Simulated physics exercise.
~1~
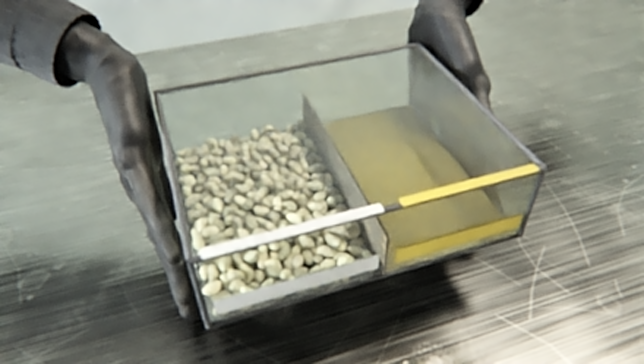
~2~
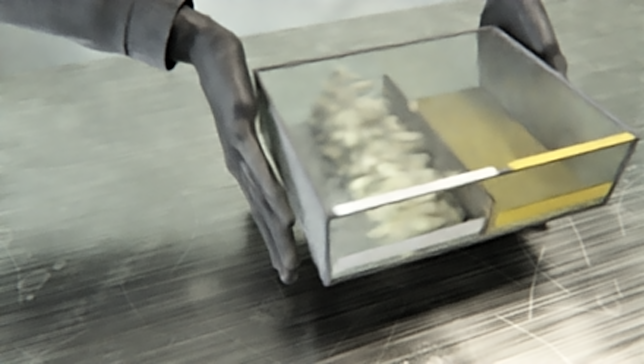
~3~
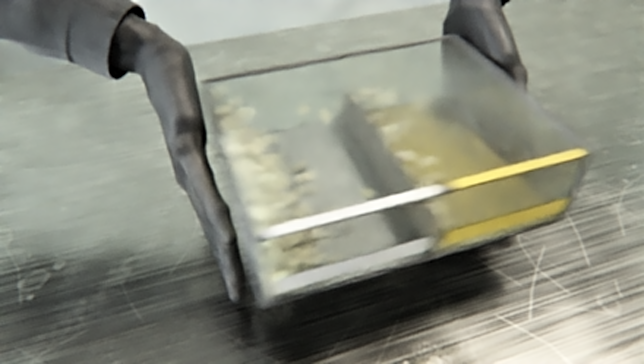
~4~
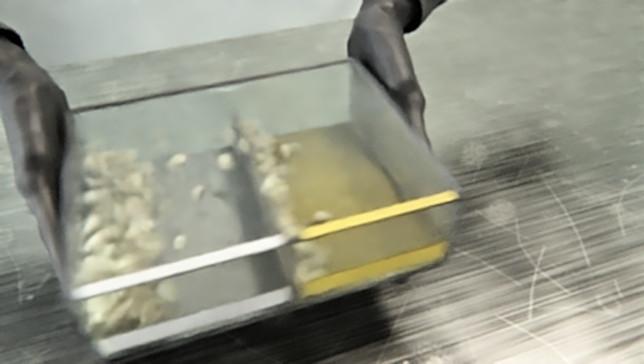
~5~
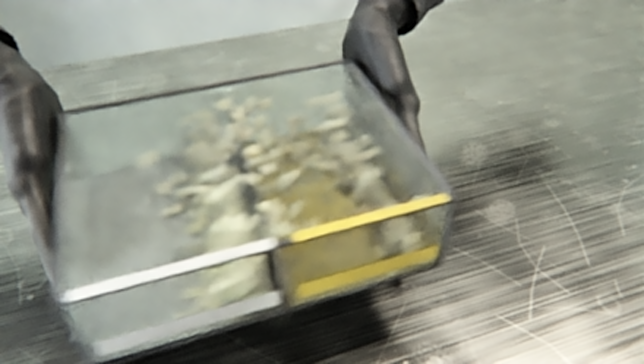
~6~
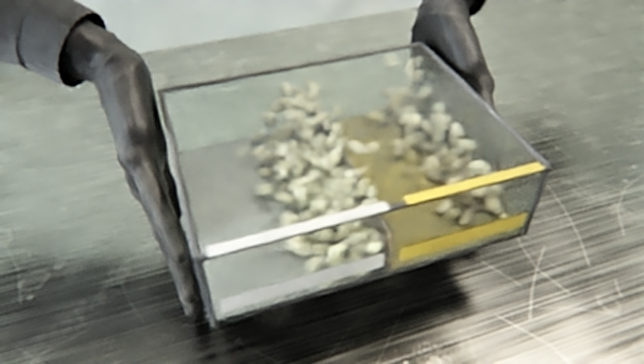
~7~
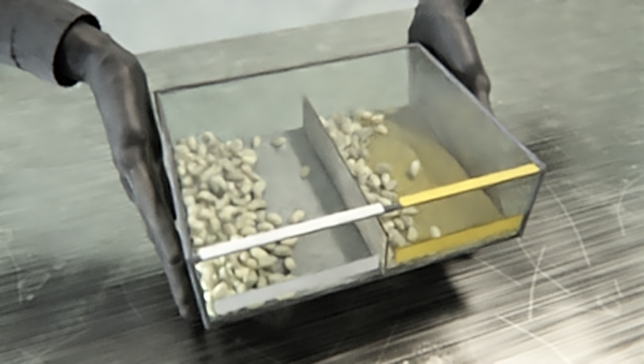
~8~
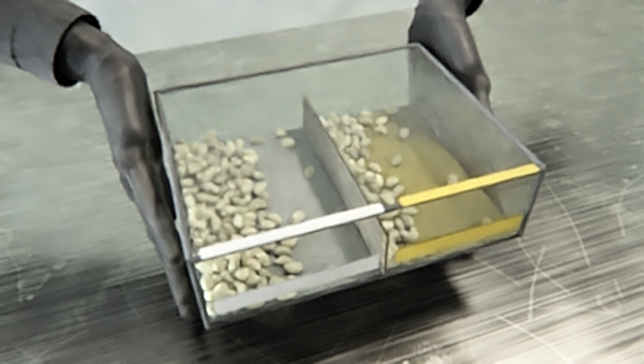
In the video, dark hands hold a clear, divided box of white beans above a scratched metal surface and shake it from side to side, tossing some beans over the partition; it ends still, with most in the white-marked left section and fewer in the yellow-marked right.
